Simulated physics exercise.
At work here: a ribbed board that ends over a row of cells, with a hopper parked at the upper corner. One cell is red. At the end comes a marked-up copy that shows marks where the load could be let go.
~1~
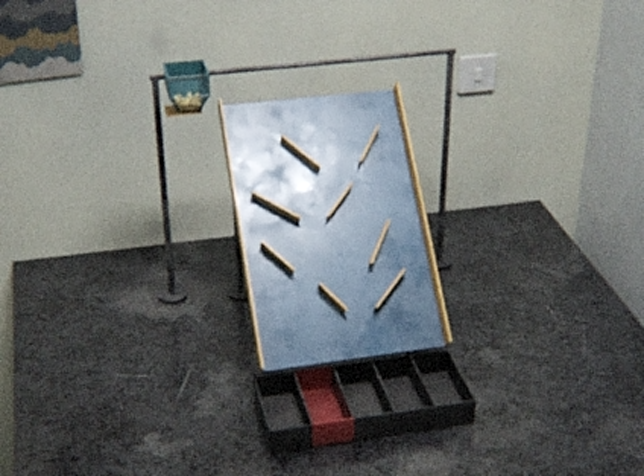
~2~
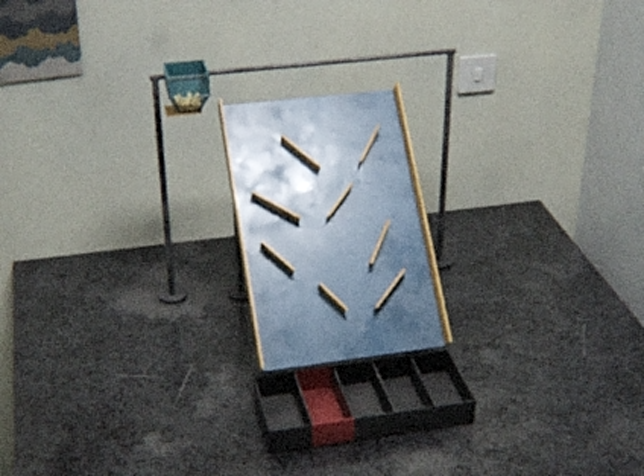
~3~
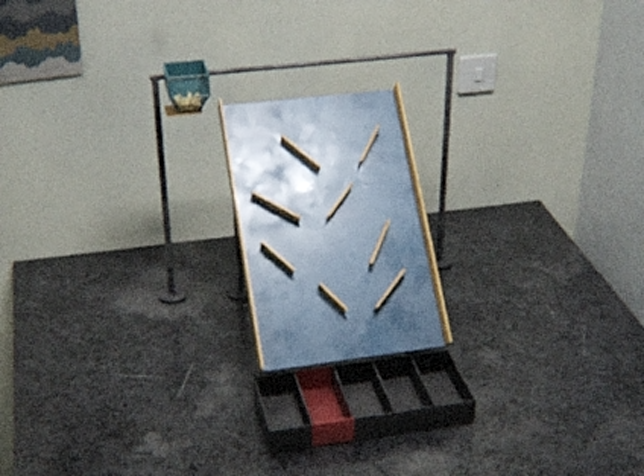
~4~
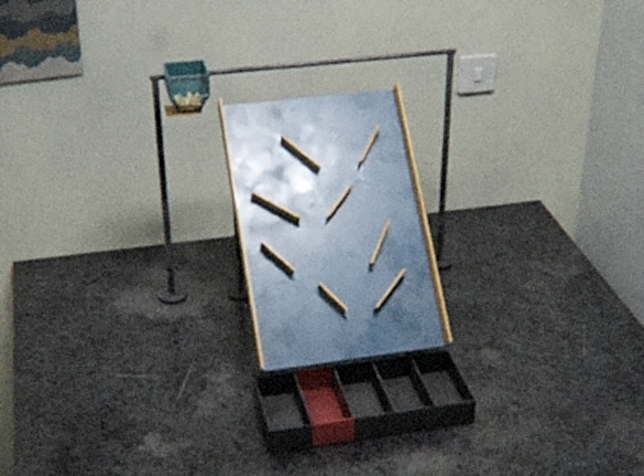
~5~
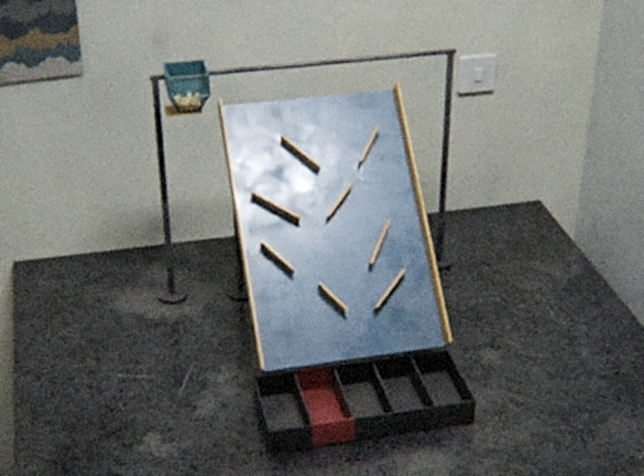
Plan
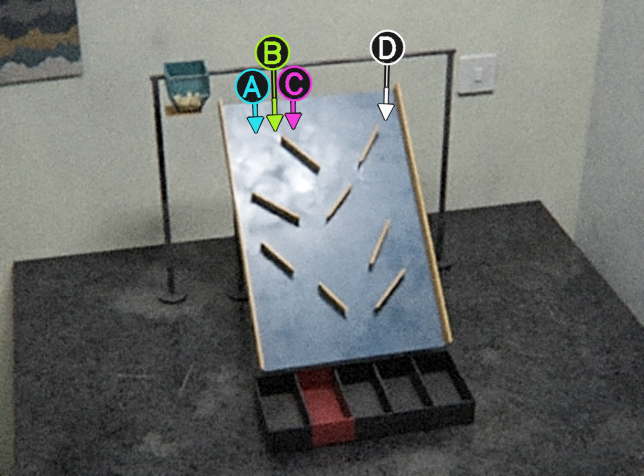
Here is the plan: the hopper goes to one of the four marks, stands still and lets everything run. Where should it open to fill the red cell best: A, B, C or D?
Choose C.
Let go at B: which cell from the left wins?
It is the fourth one.
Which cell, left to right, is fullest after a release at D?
The fifth from the left.
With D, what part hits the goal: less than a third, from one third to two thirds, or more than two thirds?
Less than a third.
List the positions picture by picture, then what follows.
The first frame shows hopper (188, 101), soya beans, door shut.
The second frame shows ribs (282, 135) to (321, 167), (361, 161) to (379, 125), (253, 191) to (301, 218).
The third frame shows ribs (329, 215) to (353, 183), (262, 241) to (295, 270), (371, 263) to (389, 219).
The fourth frame shows ribs (320, 283) to (347, 309), (377, 307) to (405, 269).
The fifth frame shows red cell (333, 431), number 2 of 5 from the left.
On the marked copy, mark A meets the board at (255, 126); mark B meets the board at (275, 125); mark C meets the board at (293, 123); mark D meets the board at (385, 114).
With A, just a few in the red cell, almost all in other cells.
With B, about a tenth in the red cell, the larger part in other cells.
With C, roughly half in the red cell, roughly half in other cells, just a few outside the box.
With D, just a few in the red cell, the larger part in other cells, about a tenth outside the box.
